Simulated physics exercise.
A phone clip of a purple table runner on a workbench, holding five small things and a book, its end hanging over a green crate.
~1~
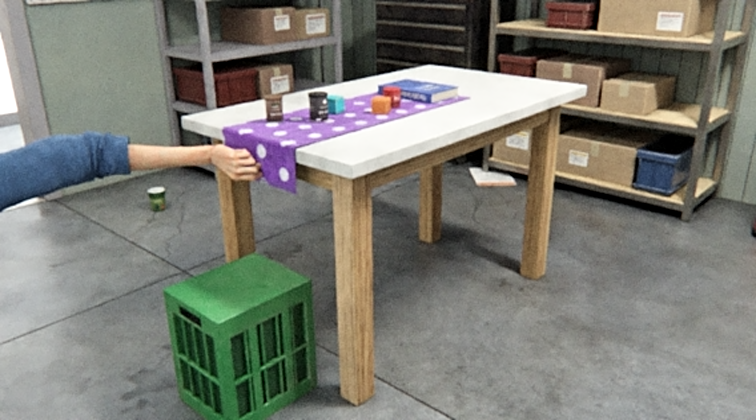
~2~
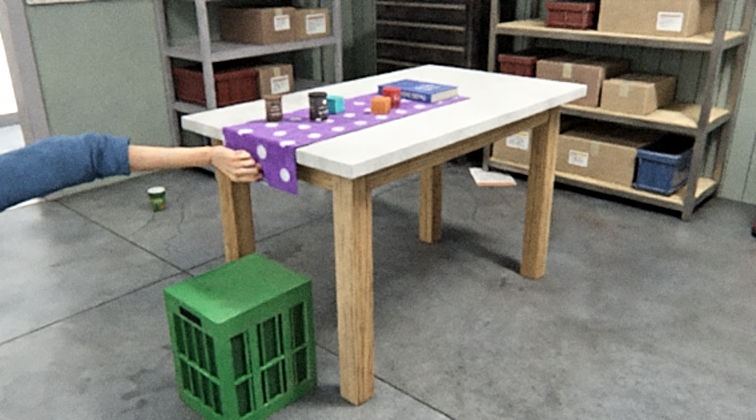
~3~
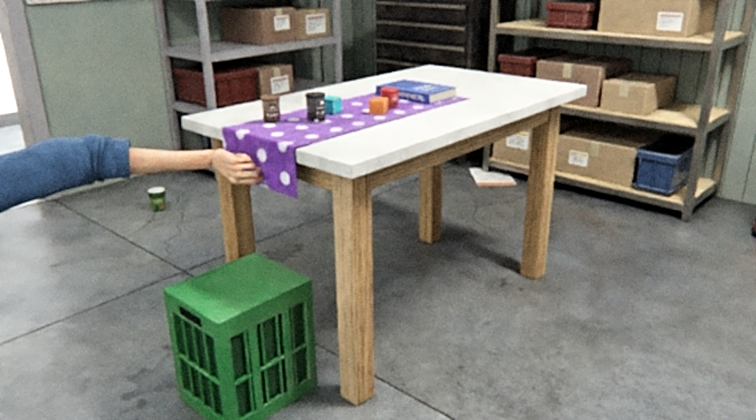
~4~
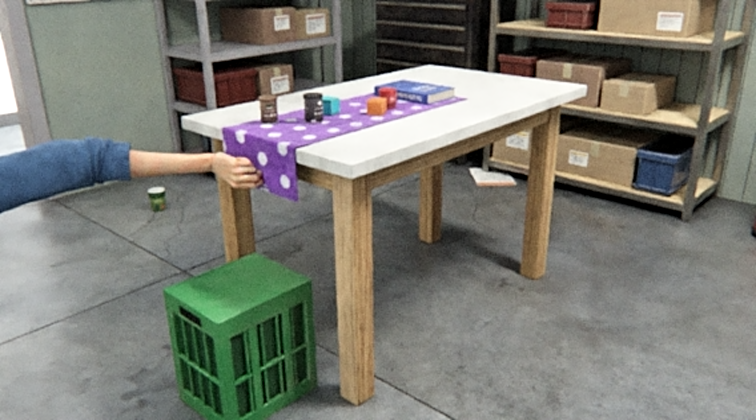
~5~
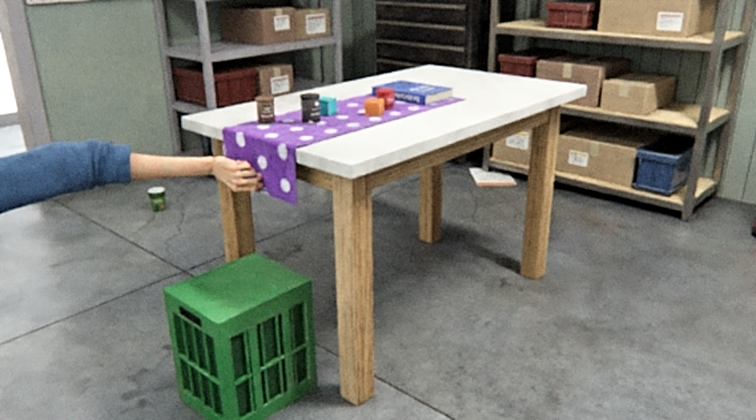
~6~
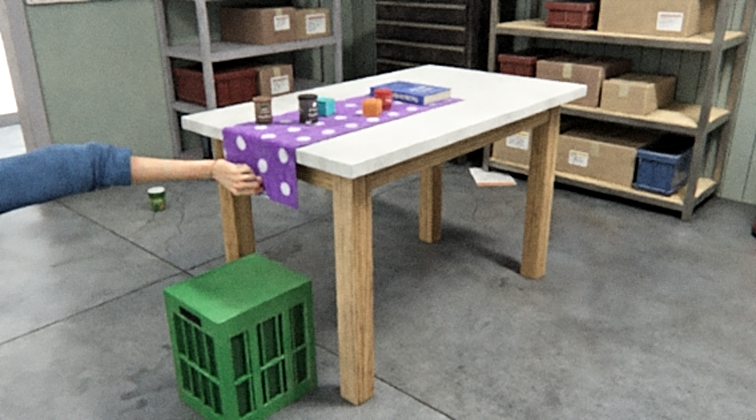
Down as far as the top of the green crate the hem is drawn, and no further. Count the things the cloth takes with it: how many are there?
Two.
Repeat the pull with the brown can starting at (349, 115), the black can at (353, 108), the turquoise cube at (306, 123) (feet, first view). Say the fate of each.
As for the brown can, it stays aboard; the black can stays aboard; the turquoise cube goes off.
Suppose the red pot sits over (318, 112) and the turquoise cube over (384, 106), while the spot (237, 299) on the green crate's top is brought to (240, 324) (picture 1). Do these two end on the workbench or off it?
Red pot: Lost; turquoise cube: Safe.
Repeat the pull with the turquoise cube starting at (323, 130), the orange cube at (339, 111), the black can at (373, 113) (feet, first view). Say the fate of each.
The turquoise cube would end up off, the orange cube would stay in place, the black can would stay in place.
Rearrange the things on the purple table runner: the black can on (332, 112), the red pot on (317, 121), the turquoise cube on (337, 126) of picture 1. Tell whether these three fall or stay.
First the black can: It is still up there. Next the red pot: It ends off the top. Last the turquoise cube: It ends off the top.
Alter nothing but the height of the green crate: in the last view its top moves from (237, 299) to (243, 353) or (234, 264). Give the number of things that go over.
If so, 4 and 1.
Early on, hem near (262, 226); all still up.
Midway, hem on the crate; brown can and black can gone.
Finally, hem on the crate; brown can and black can gone. The workbench loses two.
